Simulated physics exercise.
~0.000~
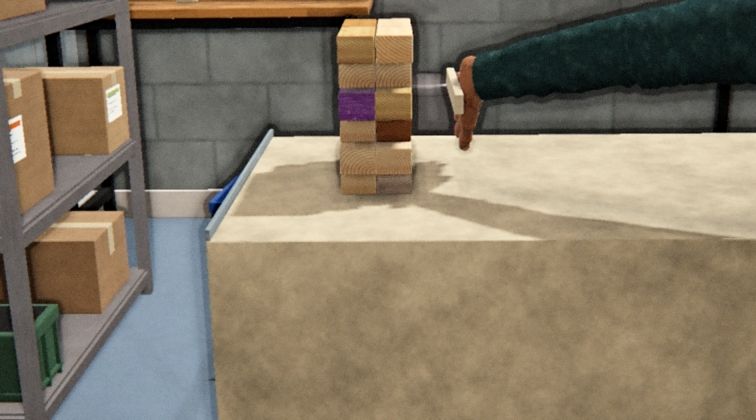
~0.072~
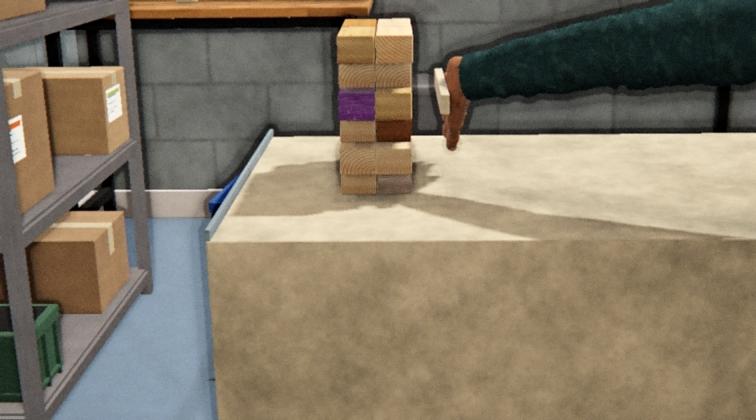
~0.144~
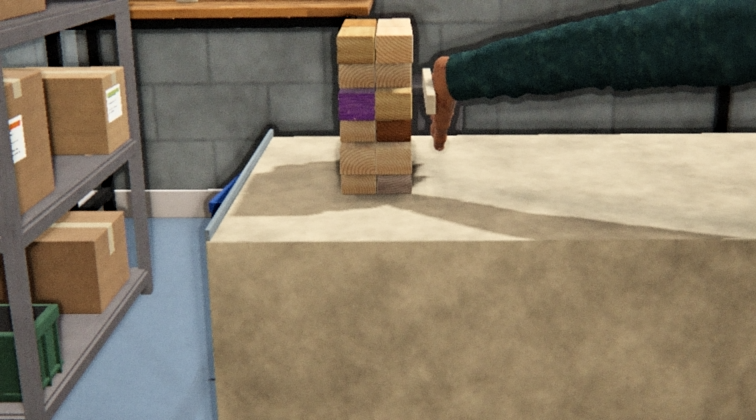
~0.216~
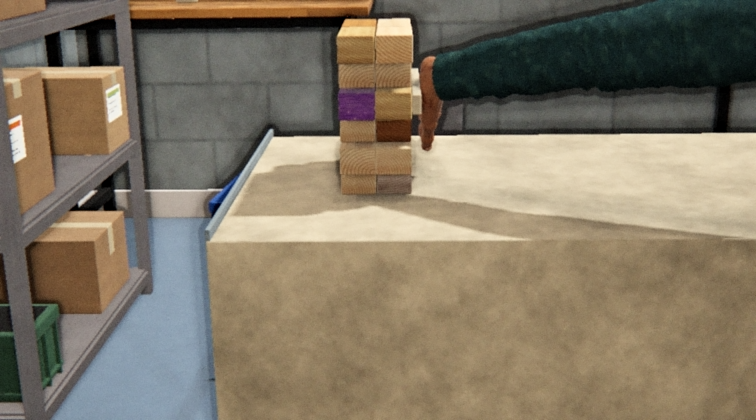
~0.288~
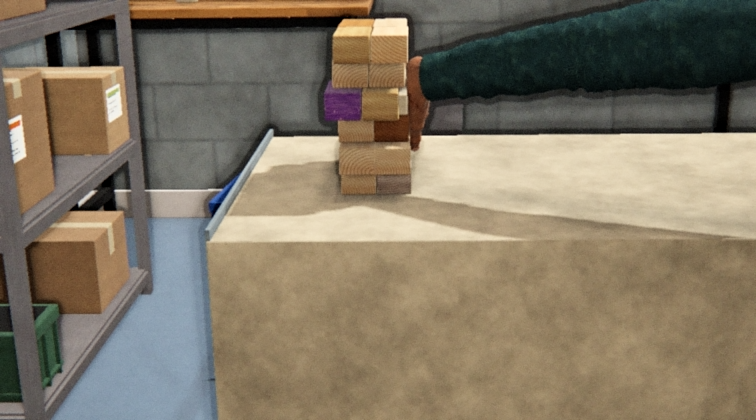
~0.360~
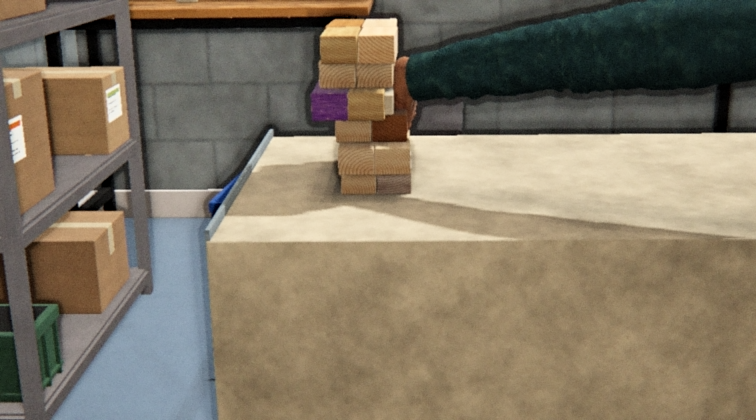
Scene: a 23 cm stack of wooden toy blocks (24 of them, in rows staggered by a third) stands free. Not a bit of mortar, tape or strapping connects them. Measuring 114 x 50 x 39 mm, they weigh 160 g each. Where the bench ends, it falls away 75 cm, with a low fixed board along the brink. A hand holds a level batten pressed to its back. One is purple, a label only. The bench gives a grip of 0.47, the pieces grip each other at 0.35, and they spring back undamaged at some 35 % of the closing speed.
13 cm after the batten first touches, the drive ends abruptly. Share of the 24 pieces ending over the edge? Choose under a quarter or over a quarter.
It works out to more than a quarter of the lot.
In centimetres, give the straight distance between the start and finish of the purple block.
Purple - some 18 cm.
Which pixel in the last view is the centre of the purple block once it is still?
In the last picture it sits at roughly (271, 177).
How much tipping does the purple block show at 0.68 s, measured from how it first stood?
Close to 90° of tilt compared with the start.
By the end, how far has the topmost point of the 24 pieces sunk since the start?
About 12 cm.
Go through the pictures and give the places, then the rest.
In the first frame (we follow the side turned to the camera), batten (459, 105) 59 mm from the stack; purple block (356, 107); no piece has moved.
Batten (445, 105) 40 mm from the stack; purple block (356, 107), in the second frame.
Batten (431, 105) 21 mm from the stack; purple block (356, 107), in the third frame.
Batten (417, 105) 1 mm in; purple block (356, 107), in the fourth frame.
Batten (403, 105) 18 mm in; purple block (343, 107) displaced 20 mm; 12 stirred so far, in the fifth frame.
Batten (389, 105) 38 mm in; purple block (329, 107) displaced 37 mm; 15 stirred so far, in the sixth frame.
Around 0.68 s, none of the 24 blocks over the edge, 18 disturbed; purple block on its side.
Around 1.18 s, 10 of the 24 blocks over the edge; purple block on its side.
Finally (1.8 s), 10 of the 24 blocks over the edge; purple block on its side. That is 42 per cent. Seen by the last camera, middles, purple block near (271, 177).
